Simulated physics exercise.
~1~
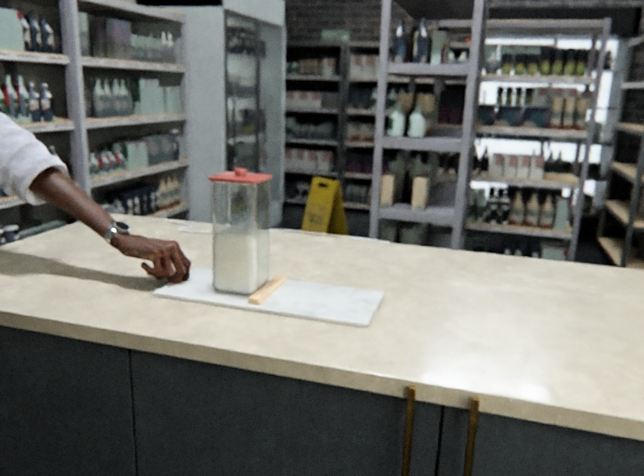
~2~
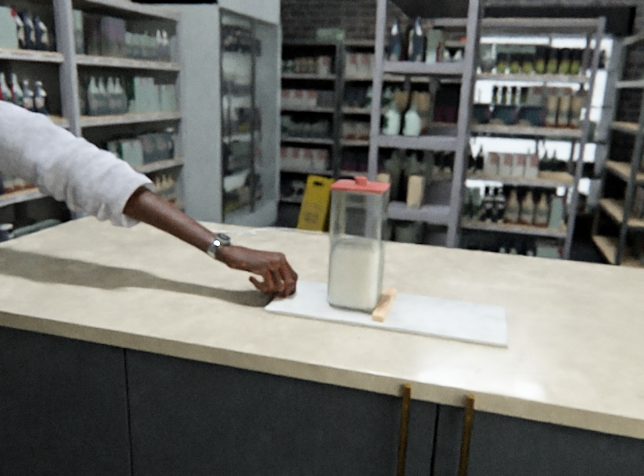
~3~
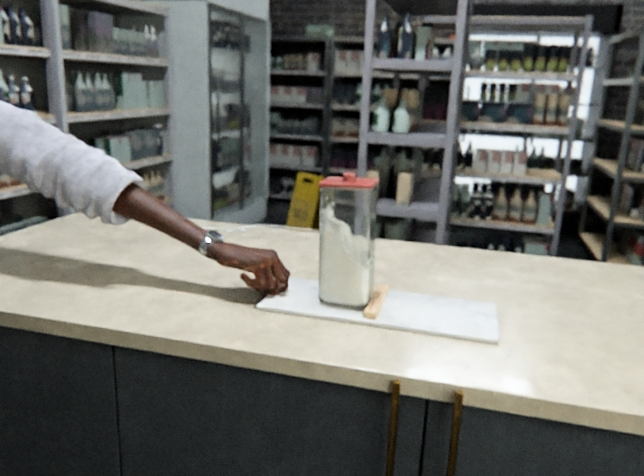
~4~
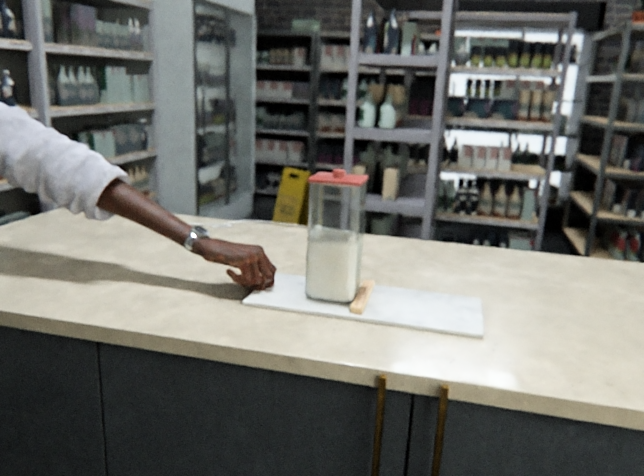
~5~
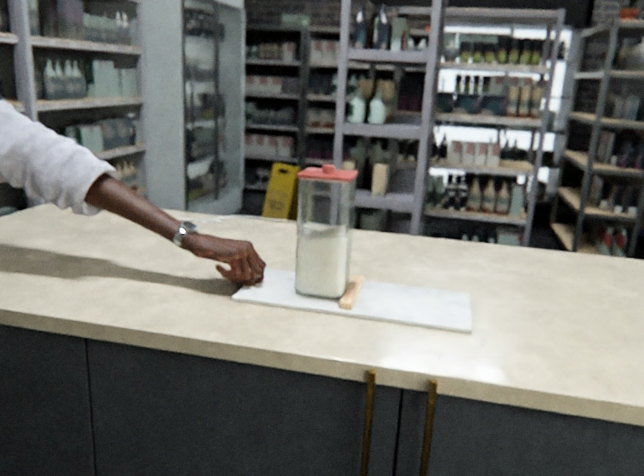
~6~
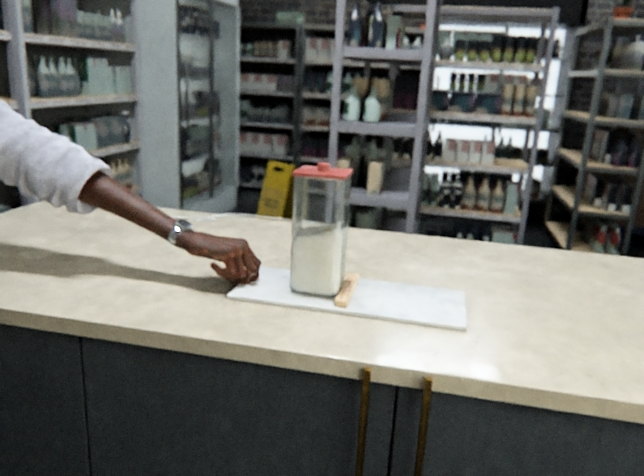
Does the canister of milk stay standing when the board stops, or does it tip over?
The canister stays standing. The milk inside sloshes about, but the canister is still upright on the board at the end.
On a pale counter in a shop lined with shelves of bottles, a hand slid a white board holding a clear, red-capped canister of milk to the right and stopped; the milk sloshed up one side, then settled, and the canister stayed standing.
